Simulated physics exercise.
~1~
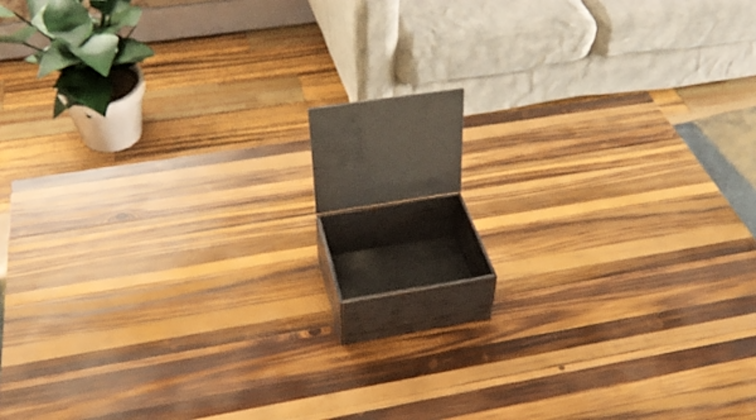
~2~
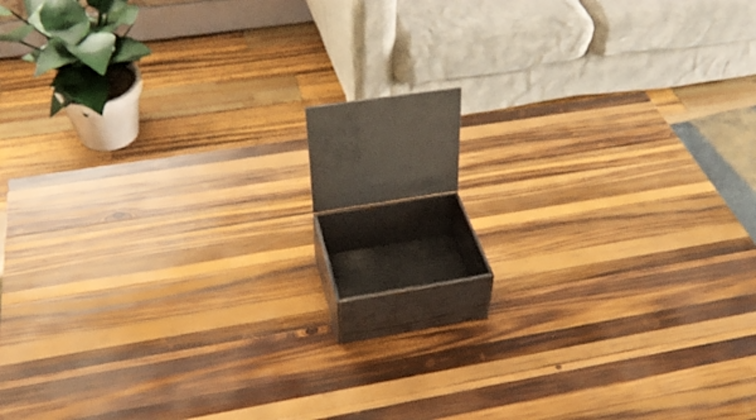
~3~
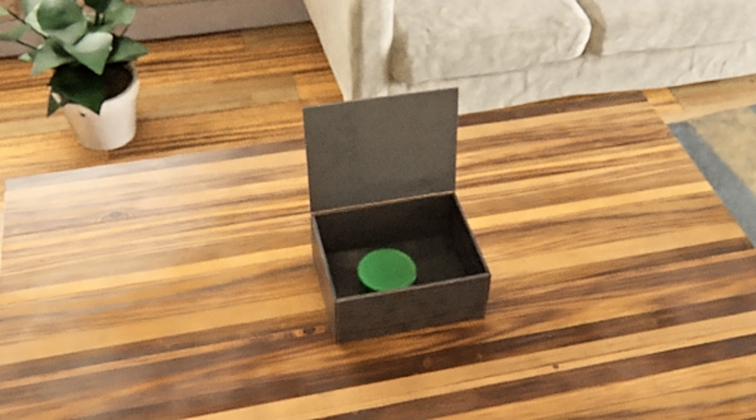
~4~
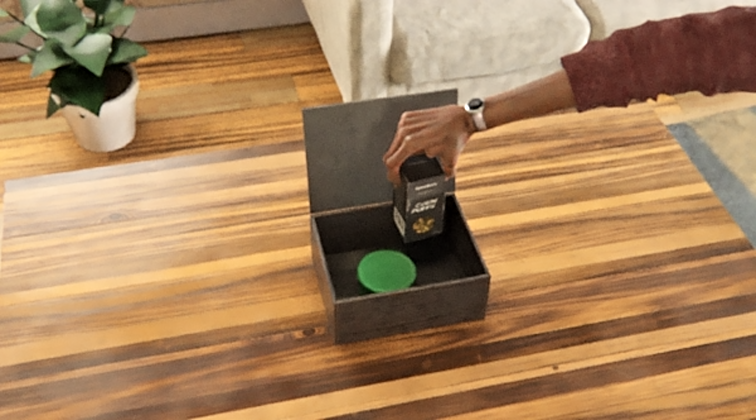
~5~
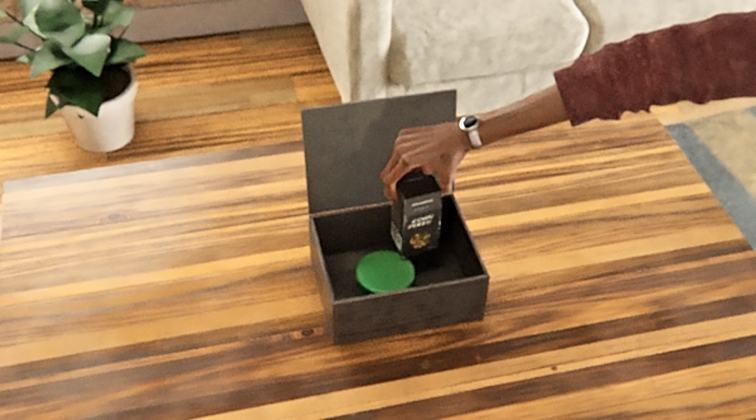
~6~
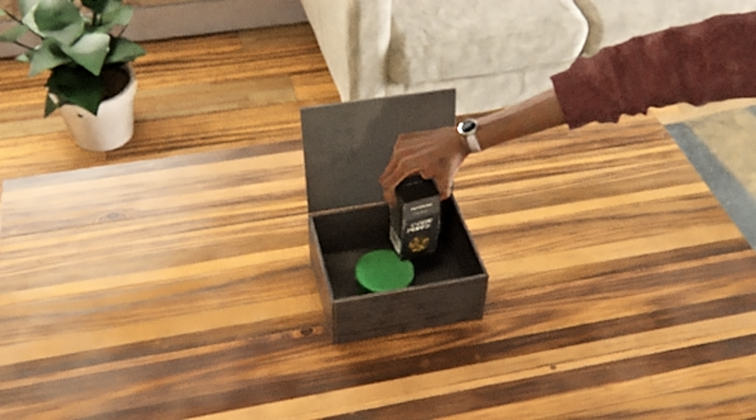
Living room wooden table, a green round tub appearing in an open dark box, then a hand lowering a black carton inside.
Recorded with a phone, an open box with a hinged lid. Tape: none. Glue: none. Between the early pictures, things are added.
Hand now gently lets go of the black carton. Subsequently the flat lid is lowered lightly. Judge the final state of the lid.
So the lid is still up at the end.
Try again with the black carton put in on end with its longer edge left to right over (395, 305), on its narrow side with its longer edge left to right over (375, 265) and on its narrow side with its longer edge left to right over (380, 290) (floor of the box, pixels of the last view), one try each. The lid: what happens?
In case one it remains open, in case two it ends up closed and in case three it remains open.
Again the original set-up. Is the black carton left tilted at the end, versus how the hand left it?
The black carton ends up leaning.
Then, 0.30 s after the last picture, black carton tipped 49° from how it was near (429, 224).
Then, 0.90 s after the last picture, lid starting down; black carton tipped 50° from how it was near (427, 228).
At rest, lid 86° above the rim; tipped over in the box, black carton; green tub in place. Seen from the same camera at the end, black carton near (427, 228).
